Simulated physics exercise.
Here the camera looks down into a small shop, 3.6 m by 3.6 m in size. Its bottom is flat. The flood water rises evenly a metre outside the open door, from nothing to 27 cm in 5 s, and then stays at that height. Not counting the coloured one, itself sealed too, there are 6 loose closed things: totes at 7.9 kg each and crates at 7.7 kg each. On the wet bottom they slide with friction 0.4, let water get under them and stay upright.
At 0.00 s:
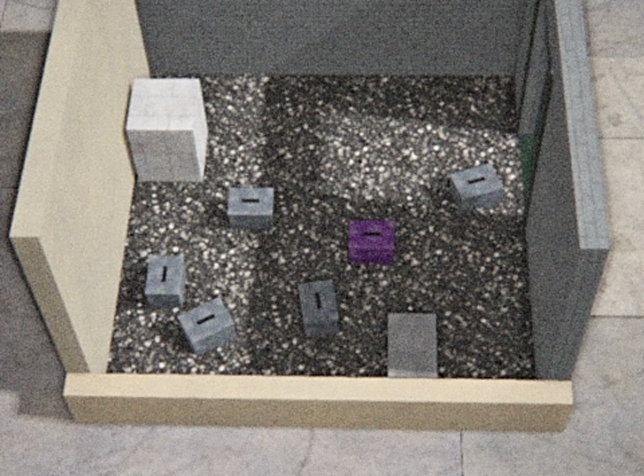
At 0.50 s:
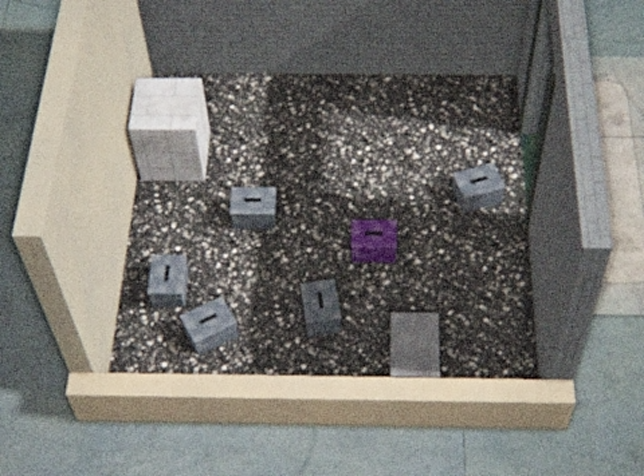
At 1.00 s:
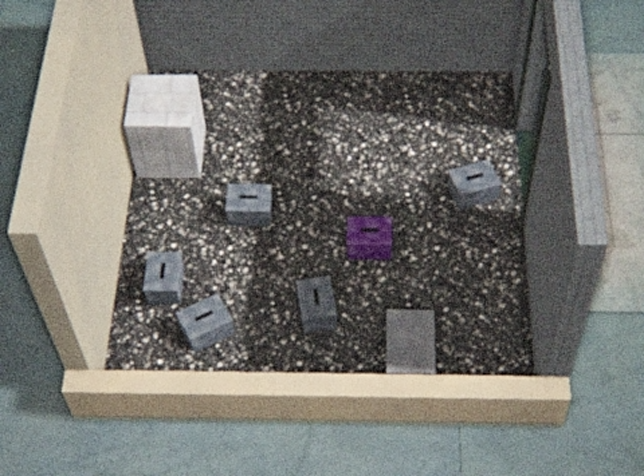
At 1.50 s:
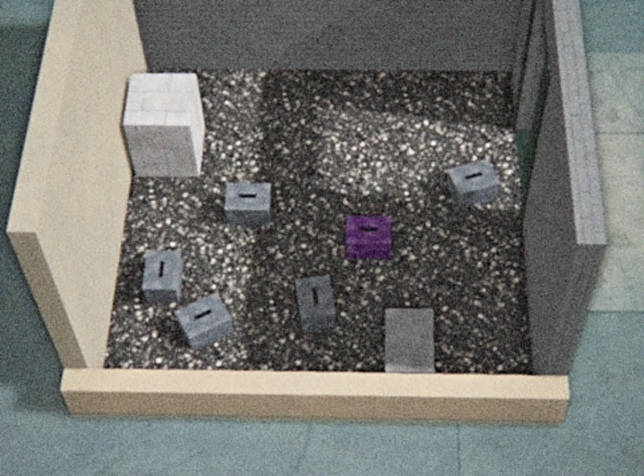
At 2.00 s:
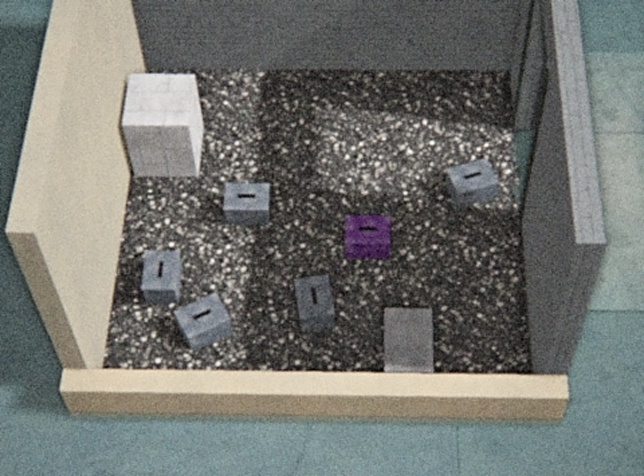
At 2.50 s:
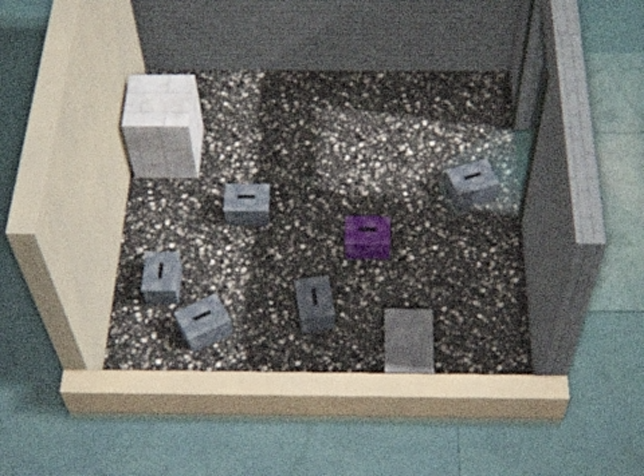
A small open-topped shop holds scattered boxes that stay still as water spreads around it outside.
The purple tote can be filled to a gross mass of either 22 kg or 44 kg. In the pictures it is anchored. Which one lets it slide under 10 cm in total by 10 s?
Both masses succeed.
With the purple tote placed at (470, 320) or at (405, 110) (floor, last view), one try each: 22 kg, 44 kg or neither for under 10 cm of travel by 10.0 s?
Log: Try 1 the lighter pick works; try 2 the lighter pick works.
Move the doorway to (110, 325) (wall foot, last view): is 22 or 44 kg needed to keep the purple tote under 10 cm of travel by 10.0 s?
Moved there, the light choice works.
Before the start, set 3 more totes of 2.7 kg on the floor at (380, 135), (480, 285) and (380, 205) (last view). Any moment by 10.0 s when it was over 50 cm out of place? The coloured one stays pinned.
Taking them in turn, the first is beyond the line, the second inside the line and the third beyond the line.
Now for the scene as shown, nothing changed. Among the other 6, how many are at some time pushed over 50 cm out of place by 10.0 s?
By my count, 4.
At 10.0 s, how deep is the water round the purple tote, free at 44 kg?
9 cm, roughly.
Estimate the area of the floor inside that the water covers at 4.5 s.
Around 6.5 m2 of it.
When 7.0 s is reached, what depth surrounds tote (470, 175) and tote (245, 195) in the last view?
About 8 and 7 cm.
After 3.5 s the purple tote would be 0 cm from its start with 22 kg and 0 cm from its start with 44 kg; 0 cm of water round it then.
After 4.5 s the purple tote would be 0 cm from its start with 22 kg and 0 cm from its start with 44 kg; 4 cm of water round it then.
After 7.0 s the purple tote would be 0 cm from its start with 22 kg and 0 cm from its start with 44 kg; 6 cm of water round it then.
After 10.0 s the purple tote would be 0 cm from its start with 22 kg and 0 cm from its start with 44 kg; 9 cm of water round it then.
